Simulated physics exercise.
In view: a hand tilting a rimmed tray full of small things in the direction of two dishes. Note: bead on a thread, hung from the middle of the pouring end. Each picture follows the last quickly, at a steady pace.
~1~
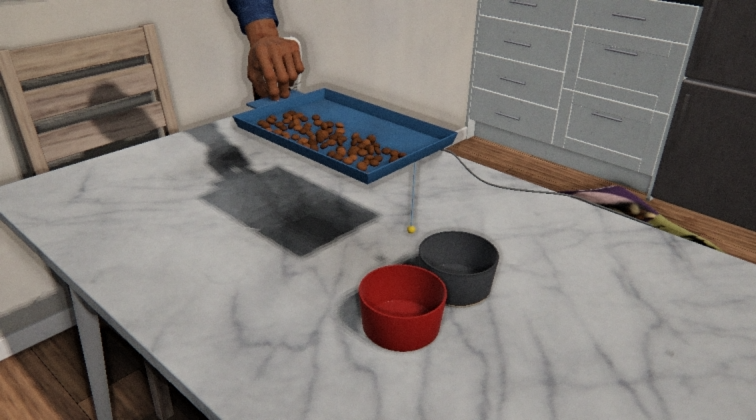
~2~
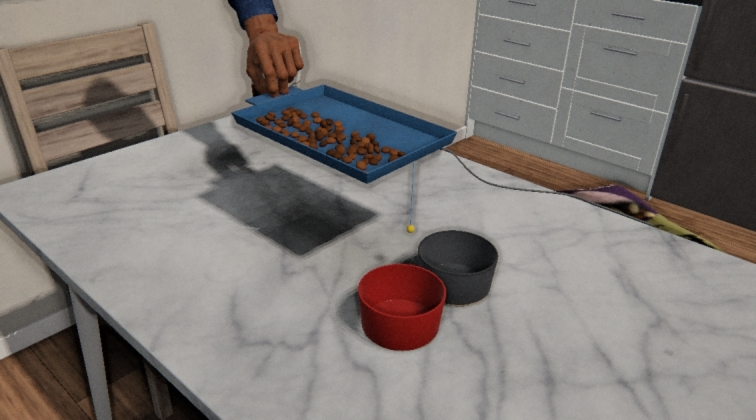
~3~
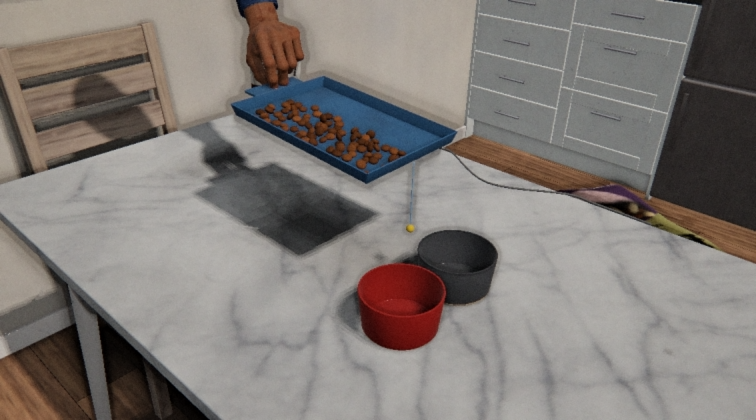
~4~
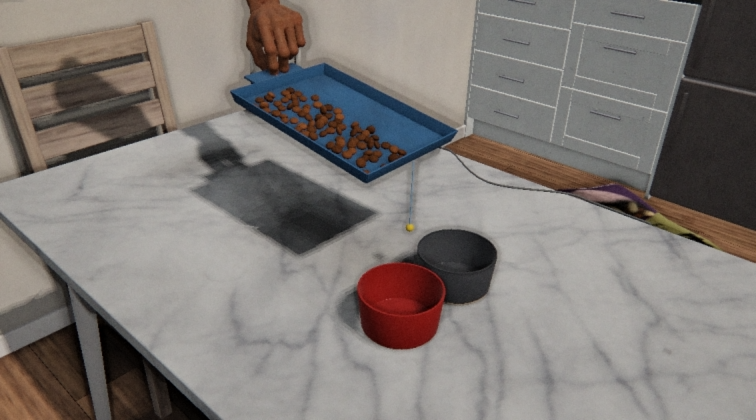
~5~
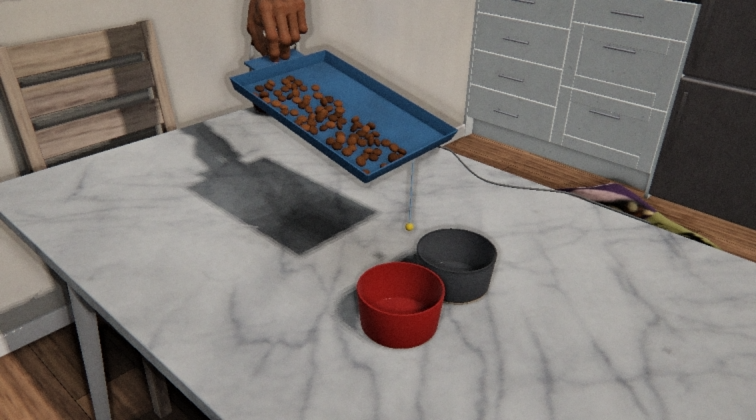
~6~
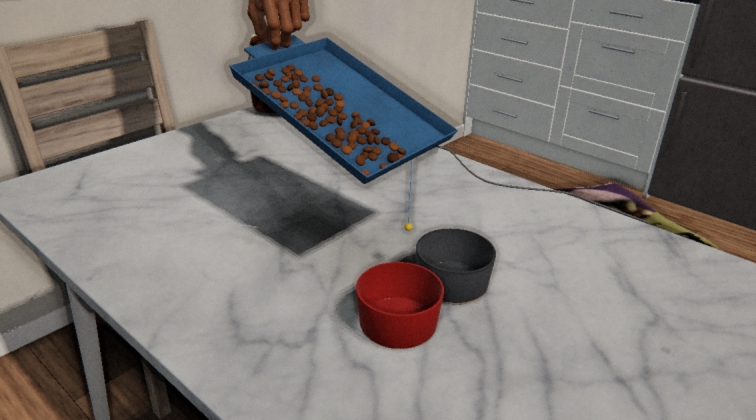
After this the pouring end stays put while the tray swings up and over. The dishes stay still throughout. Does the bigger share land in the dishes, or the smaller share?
The dishes are left with the main part.
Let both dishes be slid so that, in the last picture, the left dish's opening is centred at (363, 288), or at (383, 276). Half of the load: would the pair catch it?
For the two tries in order: Exceeding half, exceeding half.
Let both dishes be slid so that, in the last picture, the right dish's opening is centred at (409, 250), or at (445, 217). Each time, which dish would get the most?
In the first position the right of the two, in the second the left of the two.
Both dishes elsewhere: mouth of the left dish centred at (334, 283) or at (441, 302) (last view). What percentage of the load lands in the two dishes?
30 %, 10 %.
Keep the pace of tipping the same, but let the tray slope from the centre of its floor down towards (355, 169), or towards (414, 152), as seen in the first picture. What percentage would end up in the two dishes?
Near 20 % and, after that, 60 %.
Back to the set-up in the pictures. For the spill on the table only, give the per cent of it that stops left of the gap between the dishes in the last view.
My estimate is some 50 per cent.
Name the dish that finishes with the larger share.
Fuller at the end: The leftward one.
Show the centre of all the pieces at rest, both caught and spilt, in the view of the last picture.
About (411, 310).
Soon, tray tipped steeply; most on the tray; a small part in the air.
A while on, tray tipped past a quarter turn; a small part on the tray; about half in the left dish; about a quarter in the right dish; a small part outside both; about a quarter in the air.
Towards the end, tray tipped past a quarter turn; about half in the left dish; about a quarter in the right dish; about a quarter outside both.
Finally, tray tipped past a quarter turn; about half in the left dish; about a quarter in the right dish; about a quarter outside both.
